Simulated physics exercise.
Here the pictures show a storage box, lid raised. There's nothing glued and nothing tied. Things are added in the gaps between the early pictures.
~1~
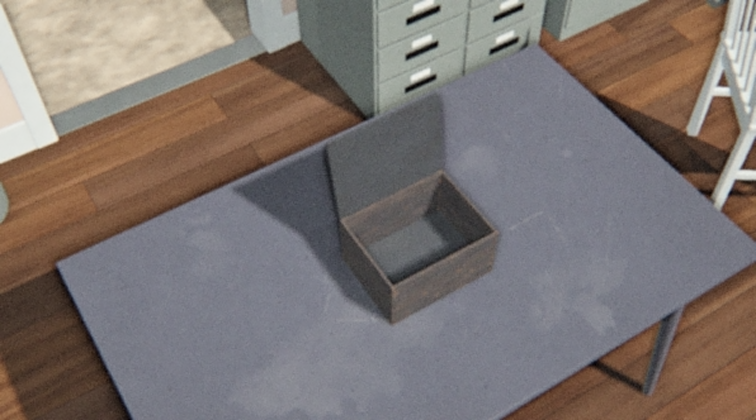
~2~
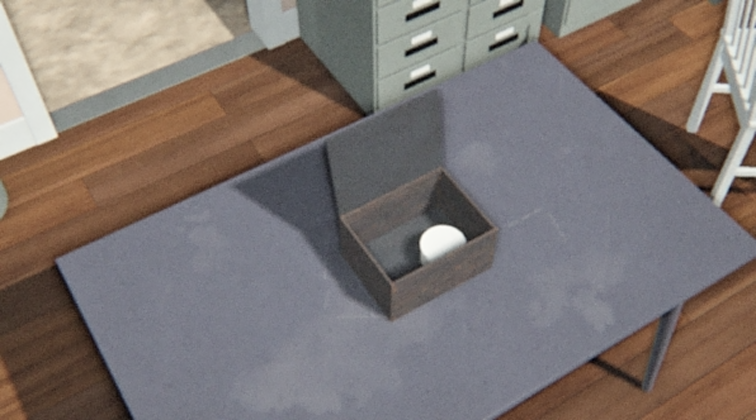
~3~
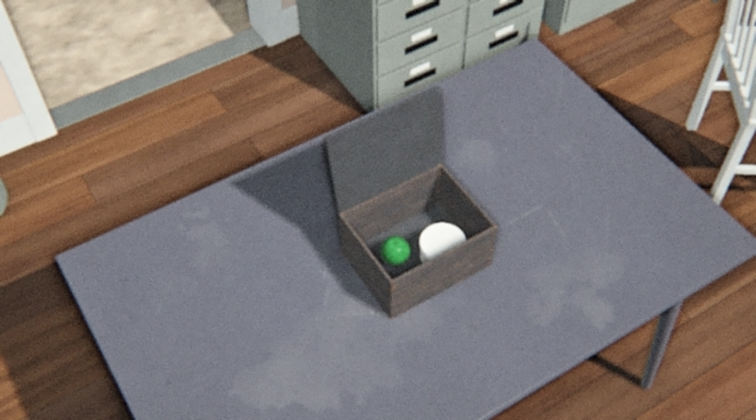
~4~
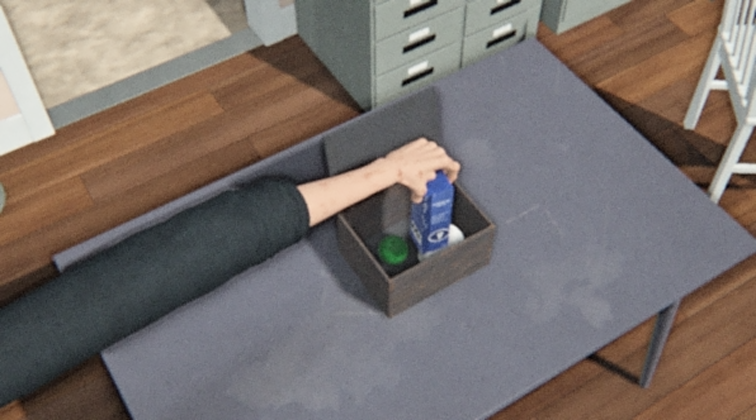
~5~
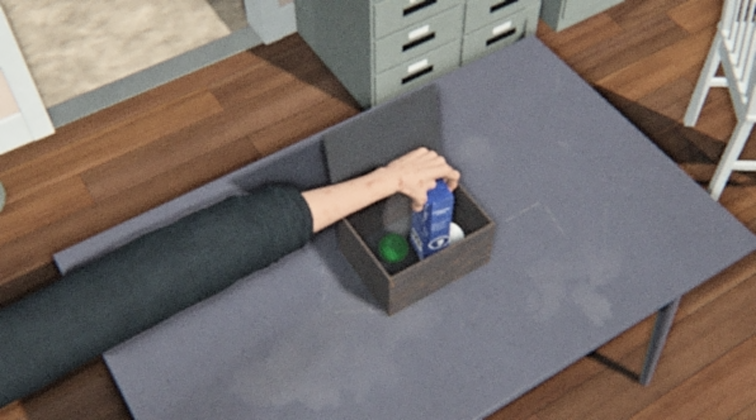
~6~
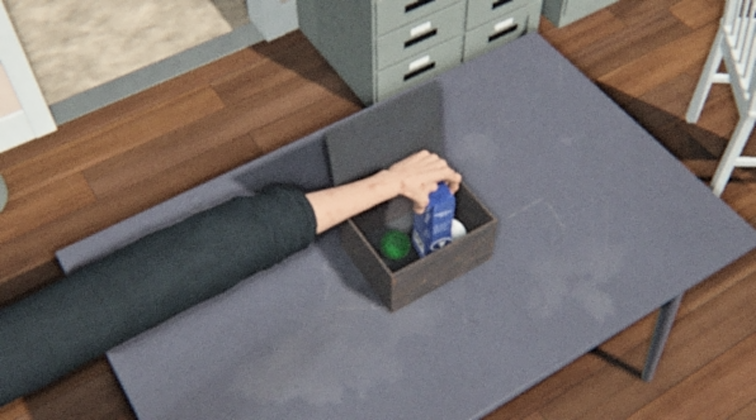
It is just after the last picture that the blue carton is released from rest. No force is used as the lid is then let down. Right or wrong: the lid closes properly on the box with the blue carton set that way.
Wrong.
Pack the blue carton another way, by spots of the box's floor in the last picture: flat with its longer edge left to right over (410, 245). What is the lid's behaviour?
In that case, no gap is left.
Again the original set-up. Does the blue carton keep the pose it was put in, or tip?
The blue carton tips.
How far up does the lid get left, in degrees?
Some 25 degrees above the rim, more or less.
Then, 0.90 s after the last picture, lid starting down; blue carton tipped 45° from how it was near (406, 252).
Then, 1.60 s after the last picture, lid 58° above the rim; blue carton tipped 45° from how it was near (407, 253).
Then, 2.60 s after the last picture, lid 27° above the rim; blue carton tipped 46° from how it was near (408, 252).
At rest, lid 24° above the rim; tipped over in the box, blue carton; the other 2 in place. Seen from the same camera at the end, blue carton near (411, 252).
